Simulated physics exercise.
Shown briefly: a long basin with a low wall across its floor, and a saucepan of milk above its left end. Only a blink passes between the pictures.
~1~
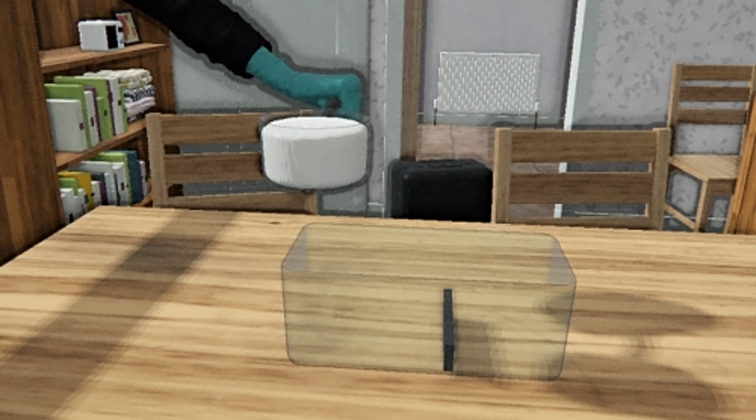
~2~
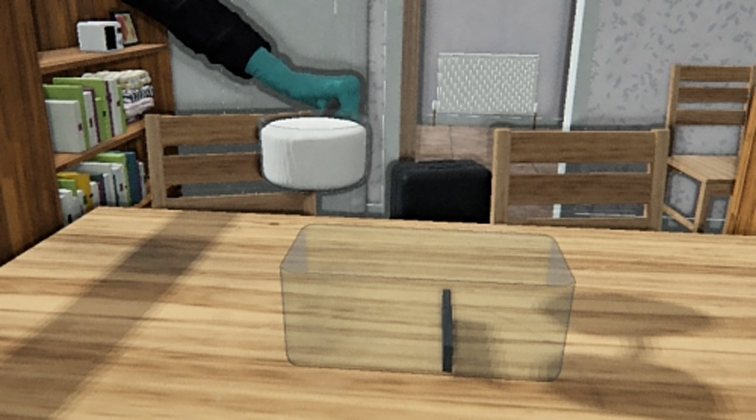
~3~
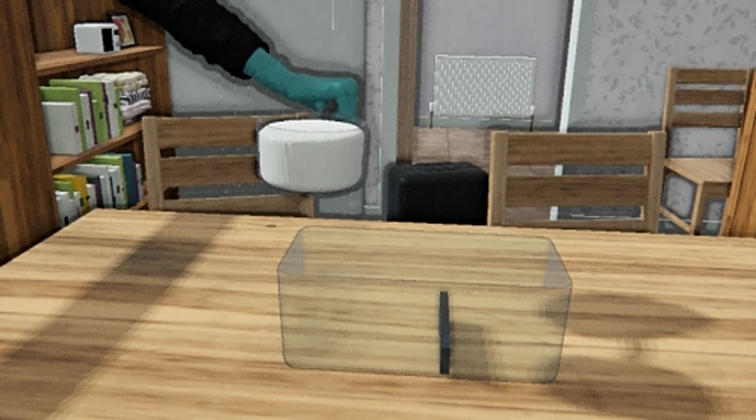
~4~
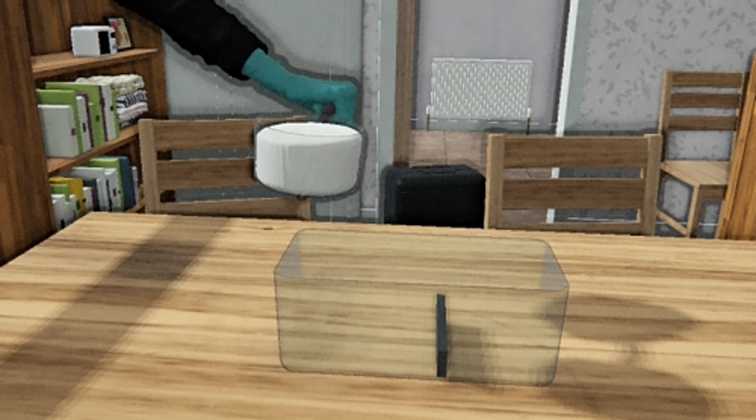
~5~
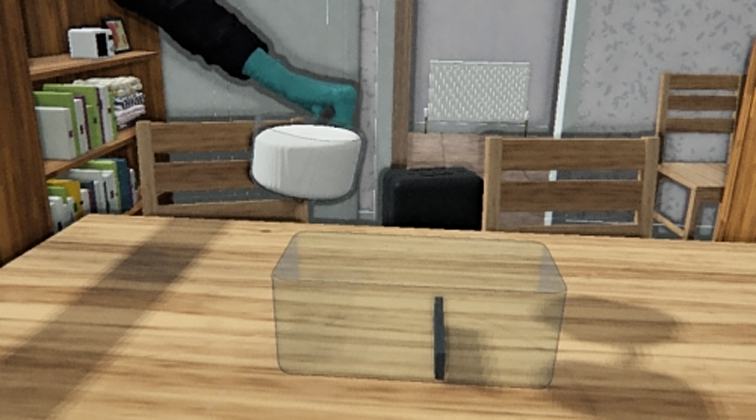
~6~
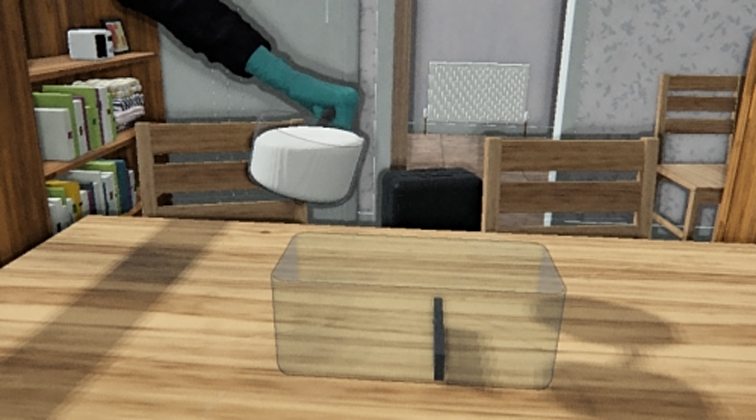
In a room with bookshelves and wooden chairs, a teal-gloved hand holds a round white container above the left part of a long, clear basin with a low dark wall on a table, then gradually tilts the container rightward.
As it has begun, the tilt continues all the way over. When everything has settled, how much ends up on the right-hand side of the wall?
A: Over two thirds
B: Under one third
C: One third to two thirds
Under one third (B).
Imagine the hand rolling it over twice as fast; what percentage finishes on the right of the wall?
Roughly 10 in a hundred.
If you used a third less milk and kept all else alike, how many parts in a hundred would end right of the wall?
It works out near 5 percent.
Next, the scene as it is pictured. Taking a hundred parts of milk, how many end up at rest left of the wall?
Share approx. 90 %.
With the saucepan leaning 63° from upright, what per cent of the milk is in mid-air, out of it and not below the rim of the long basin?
Around 25 in a hundred, more or less.
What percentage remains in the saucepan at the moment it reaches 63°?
60 per cent, roughly.
A moment on, the tilt is 63° and 59 per cent is still to pour, 15 is left of the wall and 0 right of it.
Next, the tilt is 91° and 15 per cent is still to pour, 67 is left of the wall and 8 right of it.
Then the tilt is 96° and 2 per cent is still to pour, 86 is left of the wall and 9 right of it.
Later the tilt is 96° and 0 per cent is still to pour, 89 is left of the wall and 10 right of it.
At rest 89 per cent lies left of the wall, 10 right of it and 1 outside.
